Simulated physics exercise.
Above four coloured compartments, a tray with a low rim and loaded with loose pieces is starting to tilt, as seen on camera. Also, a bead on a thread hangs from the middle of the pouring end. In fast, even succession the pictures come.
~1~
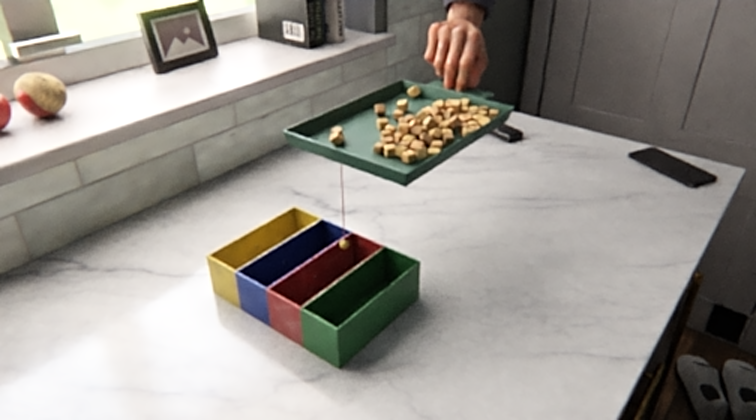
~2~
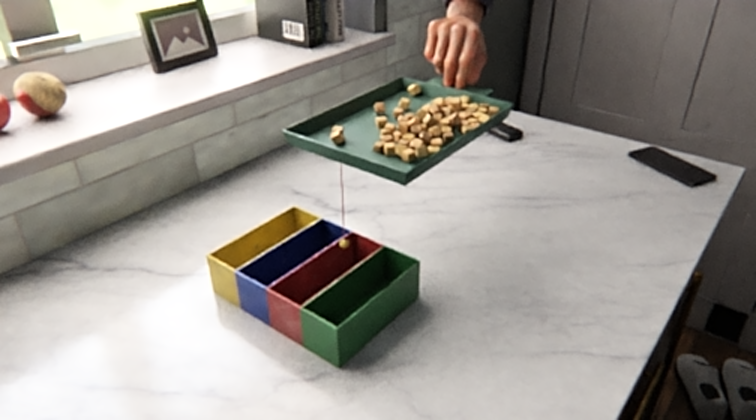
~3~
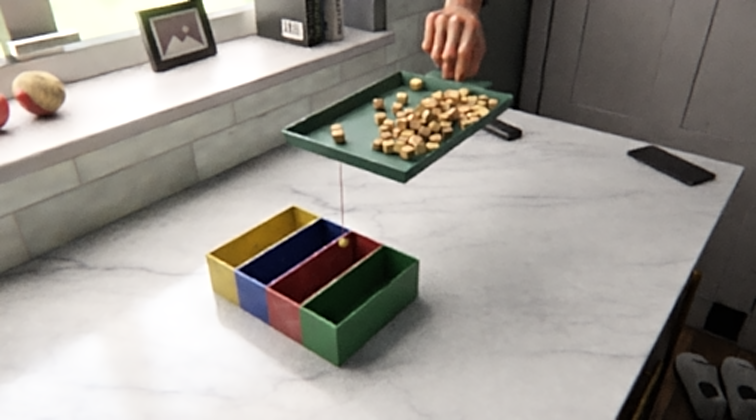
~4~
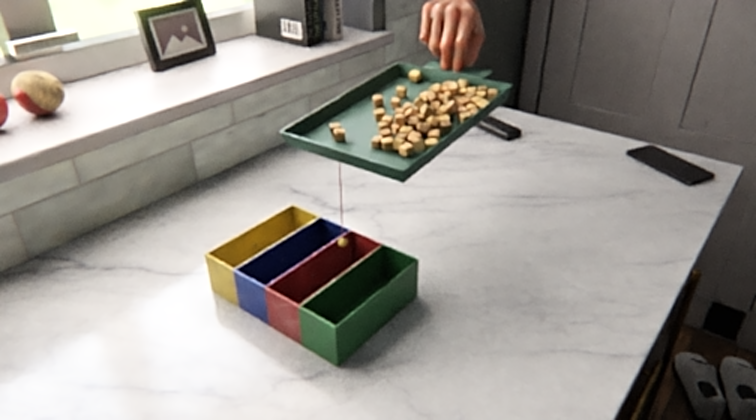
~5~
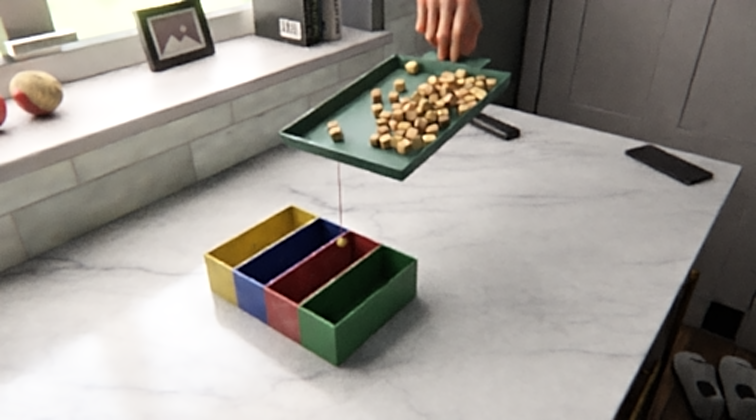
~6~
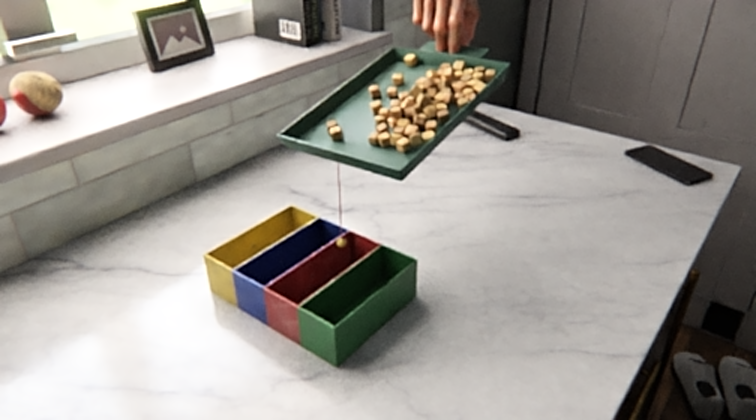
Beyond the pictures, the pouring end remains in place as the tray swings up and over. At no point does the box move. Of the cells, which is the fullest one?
The blue one.
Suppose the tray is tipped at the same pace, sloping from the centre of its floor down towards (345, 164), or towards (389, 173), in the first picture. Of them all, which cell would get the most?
For the first aim it is the green one, and for the second it is the green one.
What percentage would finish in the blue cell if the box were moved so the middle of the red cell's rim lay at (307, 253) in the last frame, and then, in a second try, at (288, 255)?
About 30 per cent, then about 20 per cent.
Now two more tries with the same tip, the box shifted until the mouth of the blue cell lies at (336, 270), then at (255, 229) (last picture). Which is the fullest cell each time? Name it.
Going by the two tries in order: The yellow one, then that red cell.
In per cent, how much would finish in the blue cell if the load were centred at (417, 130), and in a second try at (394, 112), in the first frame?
30 and 20 per cent.
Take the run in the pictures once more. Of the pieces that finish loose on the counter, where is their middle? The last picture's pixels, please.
It's centred at about (210, 372).
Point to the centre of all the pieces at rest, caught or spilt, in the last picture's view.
Roughly at pixel (274, 299).
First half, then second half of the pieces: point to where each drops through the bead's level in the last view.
The opening part goes through (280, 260); what follows goes through (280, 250).
Shortly afterwards, tray tipped steeply; all but a few on the tray; a little falling or outside the box.
Next, tray tipped right over; the bulk on the tray; a little in the blue cell; only a few in the red cell; only a few in the green cell; only a few in the yellow cell; only a few falling or outside the box.
Some moments later, tray tipped past a quarter turn; near a third in the blue cell; near a quarter in the red cell; a little in the yellow cell; a little in the green cell; near a quarter falling or outside the box.
In the end, tray tipped past a quarter turn; near a third in the blue cell; near a quarter in the red cell; a little in the yellow cell; a little in the green cell; near a quarter outside the box.
